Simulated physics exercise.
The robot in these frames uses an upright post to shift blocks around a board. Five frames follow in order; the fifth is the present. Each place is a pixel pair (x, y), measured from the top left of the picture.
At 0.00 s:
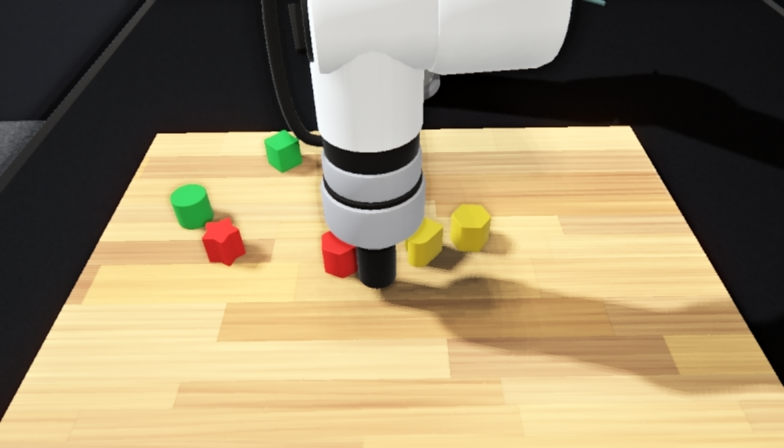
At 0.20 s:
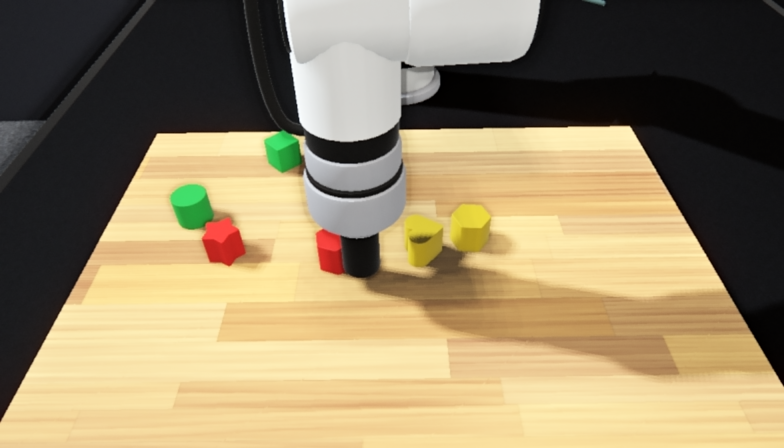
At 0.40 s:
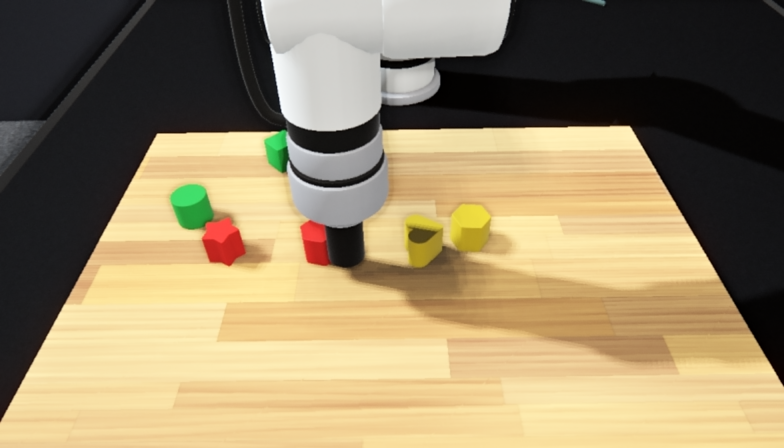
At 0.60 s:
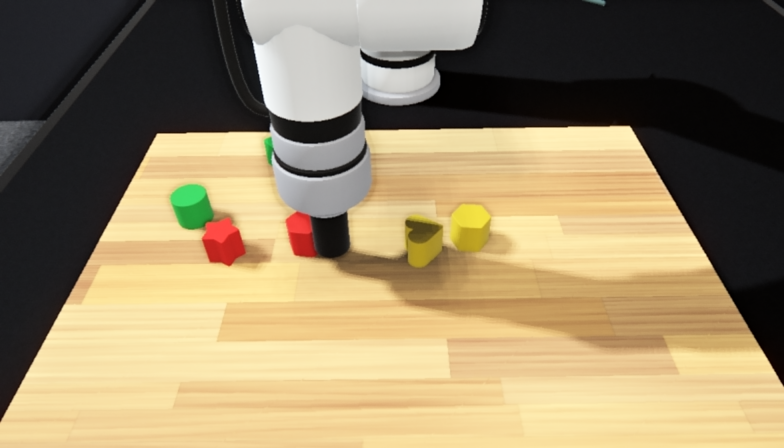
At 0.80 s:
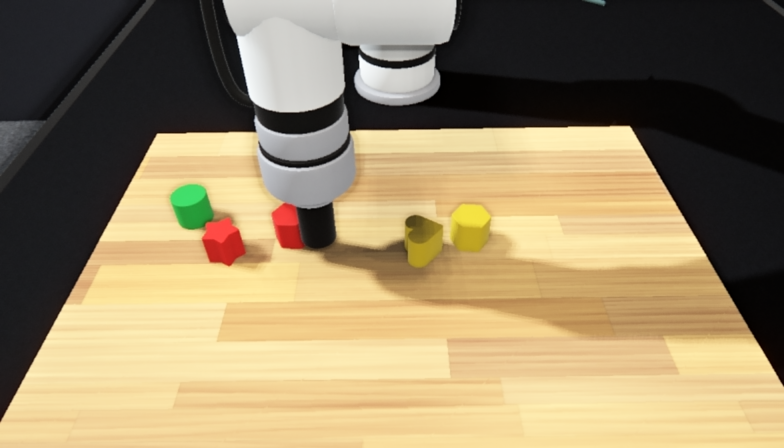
The robot arm's black post pushed the red six-sided block left and slightly away across the wooden board, toward the red star-shaped block and green disc, while the yellow blocks stayed still.
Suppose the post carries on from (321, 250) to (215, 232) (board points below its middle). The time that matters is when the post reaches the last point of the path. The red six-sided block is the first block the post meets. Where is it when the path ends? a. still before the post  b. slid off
Answer: B.
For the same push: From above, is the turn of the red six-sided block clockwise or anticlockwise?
Overhead view: Clockwise.
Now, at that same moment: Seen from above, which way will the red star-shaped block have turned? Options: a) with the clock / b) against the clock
My answer is option b.
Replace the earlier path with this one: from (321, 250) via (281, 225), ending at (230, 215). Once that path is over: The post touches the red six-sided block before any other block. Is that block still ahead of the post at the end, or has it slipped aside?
Final position: Ahead.
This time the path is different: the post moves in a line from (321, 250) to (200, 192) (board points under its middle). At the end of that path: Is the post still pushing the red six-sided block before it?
My answer is yes.
What follows on the original path. One third of the way, post at (282, 230); red six-sided block at (259, 202), turned 25° clockwise.
Two thirds of the way, post at (246, 224); red six-sided block at (240, 192), turned 50° clockwise.
At the end, post at (211, 218); green disc in place; red star-shaped block at (207, 231), turned 50° anticlockwise; red six-sided block at (237, 188), turned 70° clockwise.
